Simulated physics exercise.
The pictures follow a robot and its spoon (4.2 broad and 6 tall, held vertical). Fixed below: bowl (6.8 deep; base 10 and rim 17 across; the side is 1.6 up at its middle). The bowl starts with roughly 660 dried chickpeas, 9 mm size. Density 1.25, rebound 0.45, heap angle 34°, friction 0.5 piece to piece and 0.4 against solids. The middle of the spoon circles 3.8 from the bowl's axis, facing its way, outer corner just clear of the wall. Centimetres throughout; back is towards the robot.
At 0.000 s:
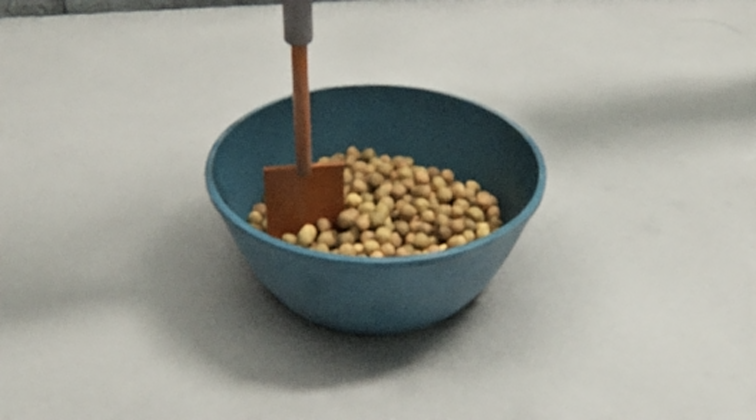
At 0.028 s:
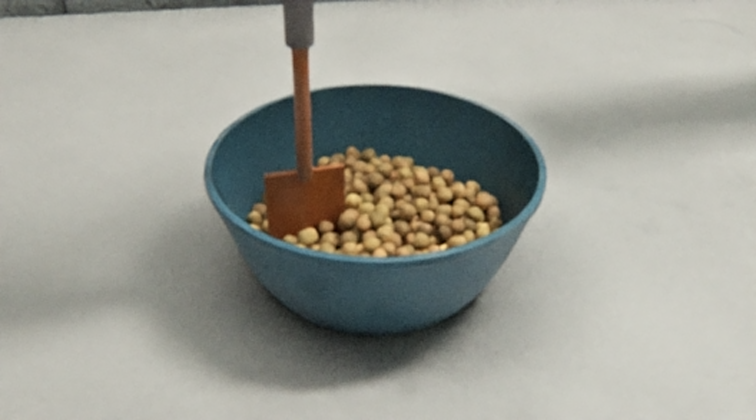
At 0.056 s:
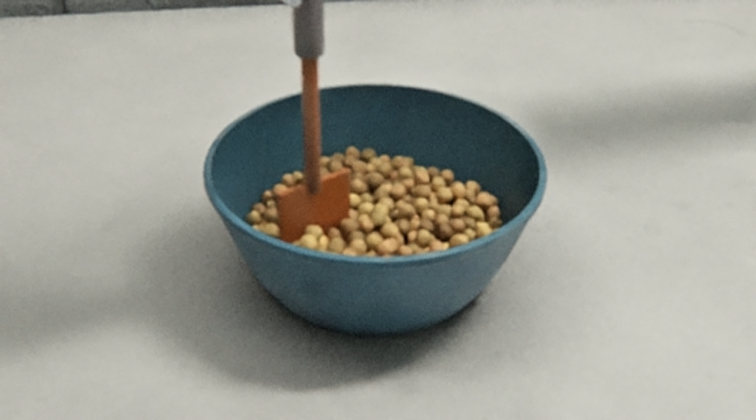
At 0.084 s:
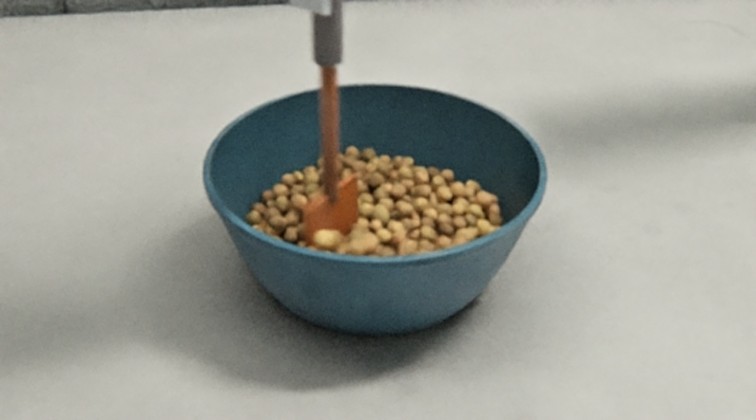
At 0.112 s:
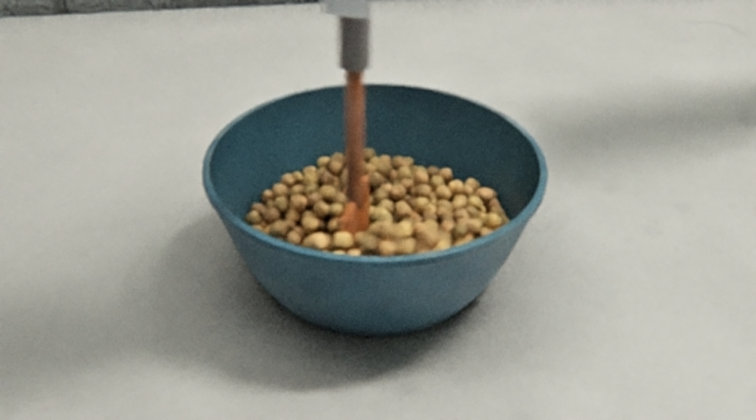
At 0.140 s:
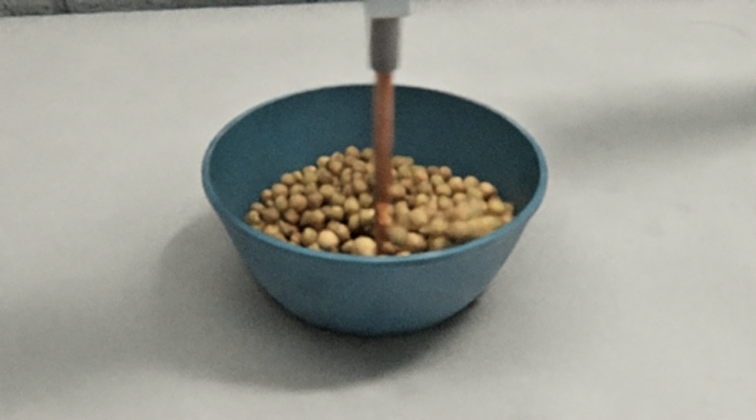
An orange-brown spatula-like tool, upright on a grey holder at the left of a blue bowl, first barely moves, then sweeps rightward through the near side of the round tan chickpeas. The bowl sits still on a pale grey surface, seen from above at an angle by a steady camera. The blade turns until it looks edge-on near the middle, pushing the chickpeas beside it rightward.
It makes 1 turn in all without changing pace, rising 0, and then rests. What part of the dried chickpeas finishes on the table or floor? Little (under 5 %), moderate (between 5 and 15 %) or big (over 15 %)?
Answer: Moderate; between 5 and 15 % of the dried chickpeas finish on the table or floor.
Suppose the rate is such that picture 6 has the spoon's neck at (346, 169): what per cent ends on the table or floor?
Some 0 per cent.
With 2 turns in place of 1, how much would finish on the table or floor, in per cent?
In that case some 20 per cent.
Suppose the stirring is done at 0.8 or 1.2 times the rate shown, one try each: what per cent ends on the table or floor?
About 5 and 20 per cent.
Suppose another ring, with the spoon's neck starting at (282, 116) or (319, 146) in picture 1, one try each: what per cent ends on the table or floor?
About 15 and 0 per cent.
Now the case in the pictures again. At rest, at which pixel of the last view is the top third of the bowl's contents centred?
At about (323, 258).
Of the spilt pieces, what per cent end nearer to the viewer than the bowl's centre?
Some 30 per cent.
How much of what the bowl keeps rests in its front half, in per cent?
Roughly 65 per cent.
After 0.28 s, 190° round, highest piece 9 above the table; 636 in the bowl, 2 on the table or floor, 20 in flight or on the tool.
After 0.43 s, 294° round, highest piece 8 above the table; 613 in the bowl, 34 on the table or floor, 11 in flight or on the tool.
After 0.70 s, 0° round, highest piece 6 above the table; 591 in the bowl, 67 on the table or floor.
After 1.40 s, 0° round, highest piece 6 above the table; 591 in the bowl, 67 on the table or floor.
At rest, 591 in the bowl, 67 on the table or floor. That is 10 % on the table or floor.
